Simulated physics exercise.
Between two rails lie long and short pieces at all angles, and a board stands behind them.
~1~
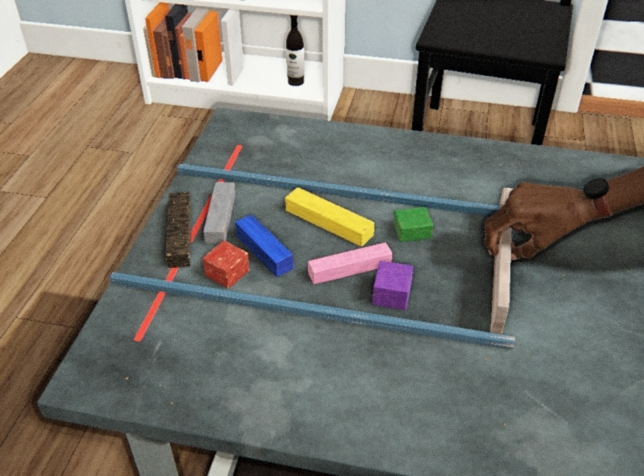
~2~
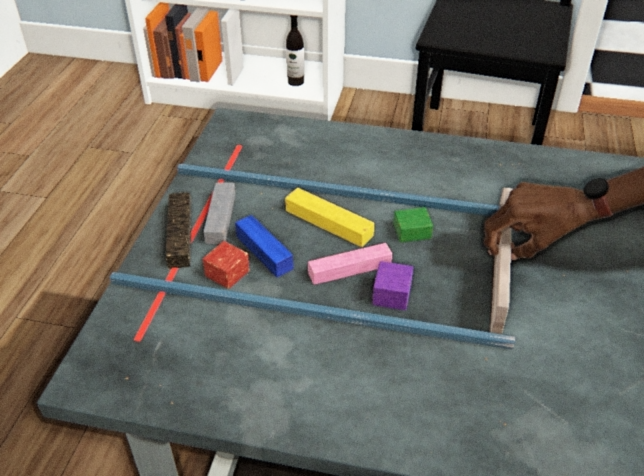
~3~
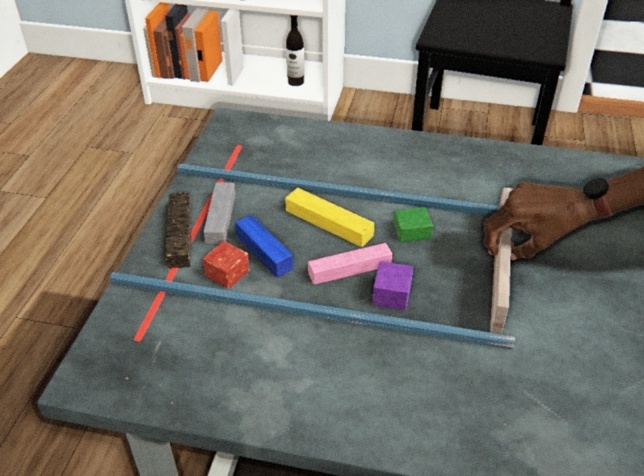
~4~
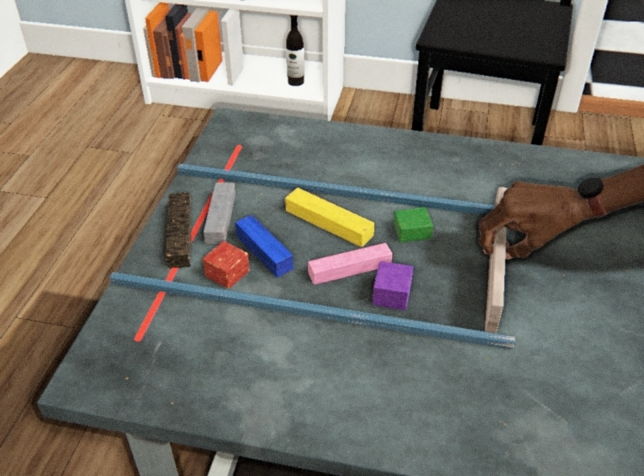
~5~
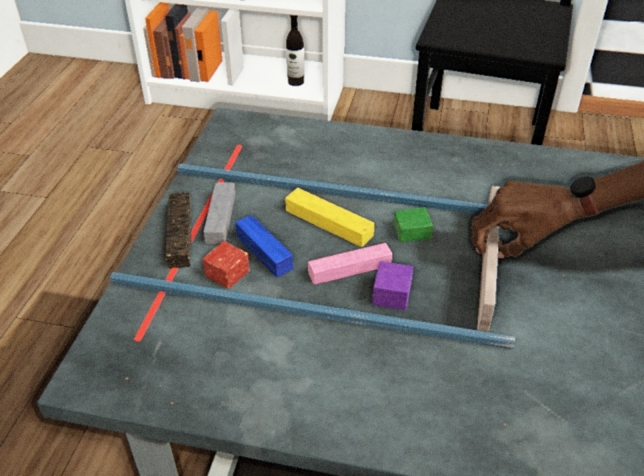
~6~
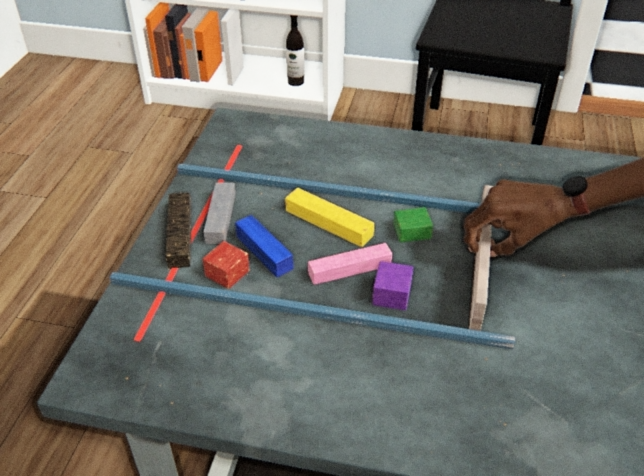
A hand with a dark watch holds a pale board upright at the right of a grey table, seen from above at an angle, with a shelf and black chair behind. Between two blue rails lie yellow, blue, pink, grey and dark bars and red, green and purple blocks, with red tape at left. The hand, nearly still at first, slides the board slightly left, while the pieces and camera stay still.
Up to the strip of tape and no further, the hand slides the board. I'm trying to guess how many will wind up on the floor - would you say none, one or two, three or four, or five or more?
I would say three or four.
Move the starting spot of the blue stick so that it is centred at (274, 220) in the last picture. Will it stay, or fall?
Then it is kept.
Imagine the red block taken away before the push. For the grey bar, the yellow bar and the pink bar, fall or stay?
Final state: Grey bar off, yellow bar in place, pink bar in place.
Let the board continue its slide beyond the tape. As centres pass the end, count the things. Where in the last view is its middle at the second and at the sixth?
At (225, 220) for the second, at (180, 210) for the sixth.
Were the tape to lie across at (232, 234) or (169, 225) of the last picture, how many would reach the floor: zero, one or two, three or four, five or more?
Going one tape after another, I'd say one to two for the first and five or more for the second.
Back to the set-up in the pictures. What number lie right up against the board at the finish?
All in all, 4.
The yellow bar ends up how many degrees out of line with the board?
The angle is about 40 degrees.
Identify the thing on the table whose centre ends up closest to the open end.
The yellow bar is foremost.
A little later, none off yet; black bar at rest near (179, 229); grey bar at rest near (220, 212); red block at rest near (226, 265).
When it is over, the number that fall off is three or four; down, blue stick, red block, grey bar and black bar.
